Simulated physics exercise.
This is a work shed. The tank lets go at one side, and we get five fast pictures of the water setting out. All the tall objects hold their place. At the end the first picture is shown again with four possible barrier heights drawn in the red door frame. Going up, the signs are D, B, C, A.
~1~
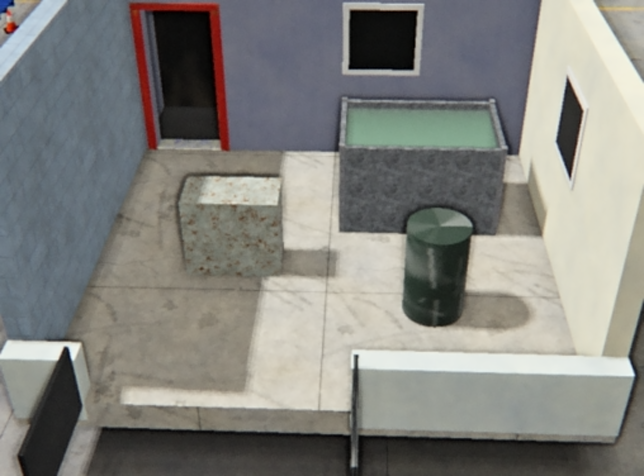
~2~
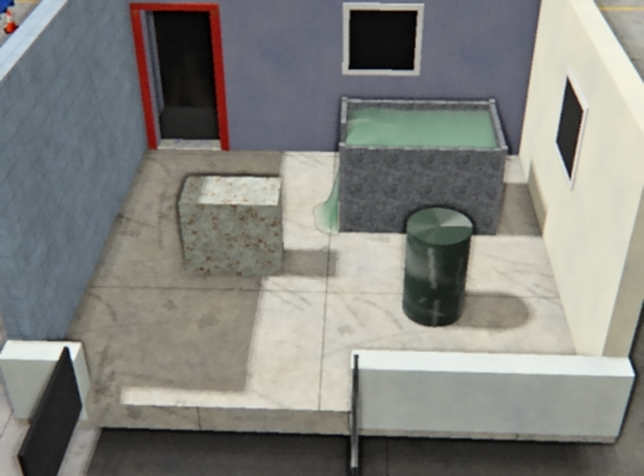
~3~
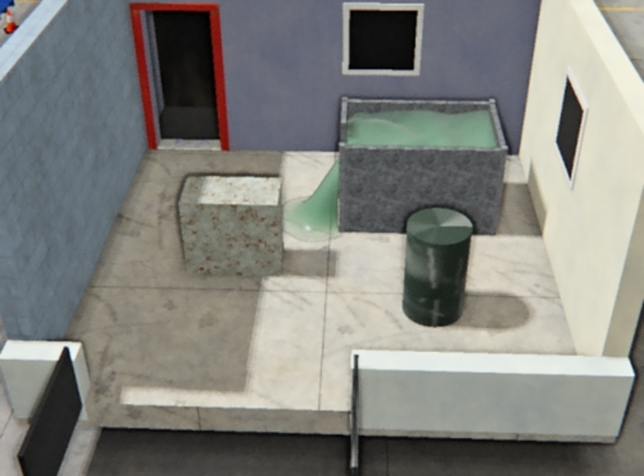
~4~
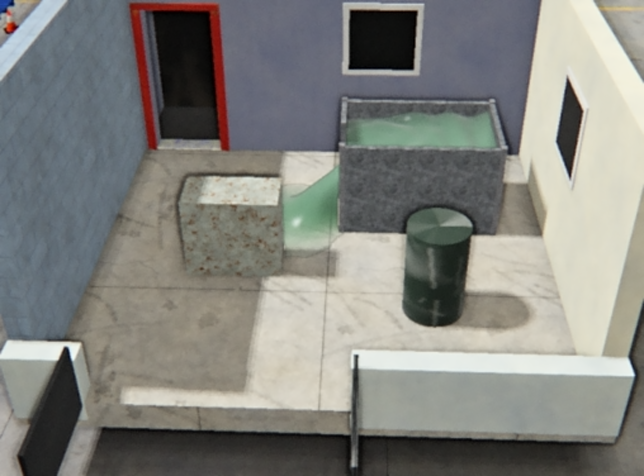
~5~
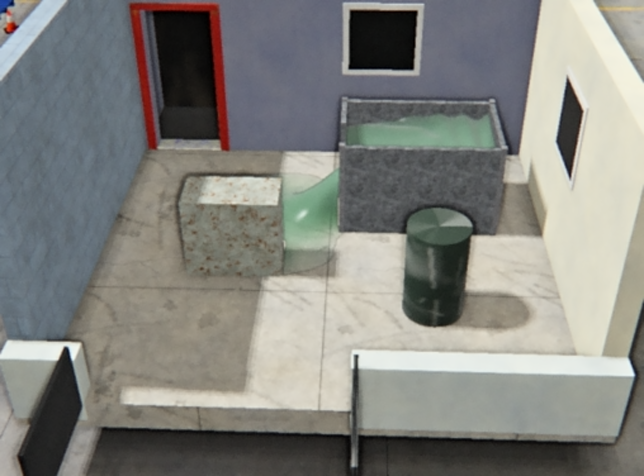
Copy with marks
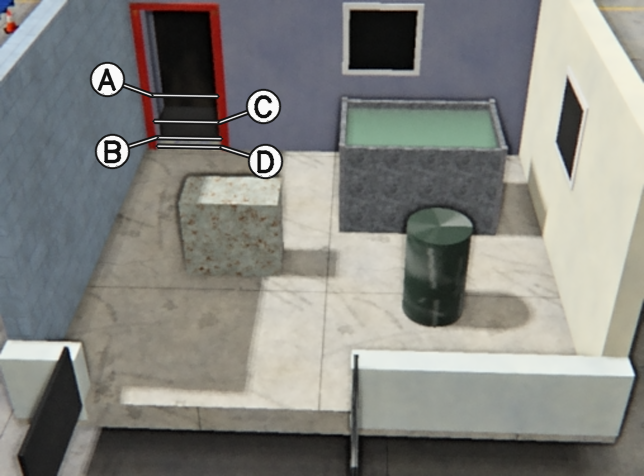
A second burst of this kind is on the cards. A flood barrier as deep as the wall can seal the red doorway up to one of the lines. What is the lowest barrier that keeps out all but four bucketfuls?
C is the one.
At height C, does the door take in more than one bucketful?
No, it does not.
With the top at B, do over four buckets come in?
Yes, that goes wrong.
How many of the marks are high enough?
Two.
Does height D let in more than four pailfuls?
Yes, that goes wrong.
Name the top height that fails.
Height B.
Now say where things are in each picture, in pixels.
The first picture shows water in the tank at rest, its middle at (420, 130); foot of the red doorway at (190, 149); open gate at (215, 342).
In the second picture, 1 % of the ground under water, visible out to (335, 232).
In the third picture, 3 % of the ground under water, visible out to (308, 200).
In the fourth picture, 7 % of the ground under water, visible out to (309, 246).
In the fifth picture, 12 % of the ground under water, visible out to (313, 262).
In white, A at (184, 95); B at (188, 138); C at (187, 121); D at (189, 146); from the bottom up D, B, C, A.
Choosing A, nothing gets over.
Choosing B, about 14 bucketfuls get in.
Choosing C, a splash gets over, under a bucket.
Choosing D, dozens of bucketfuls pour in.
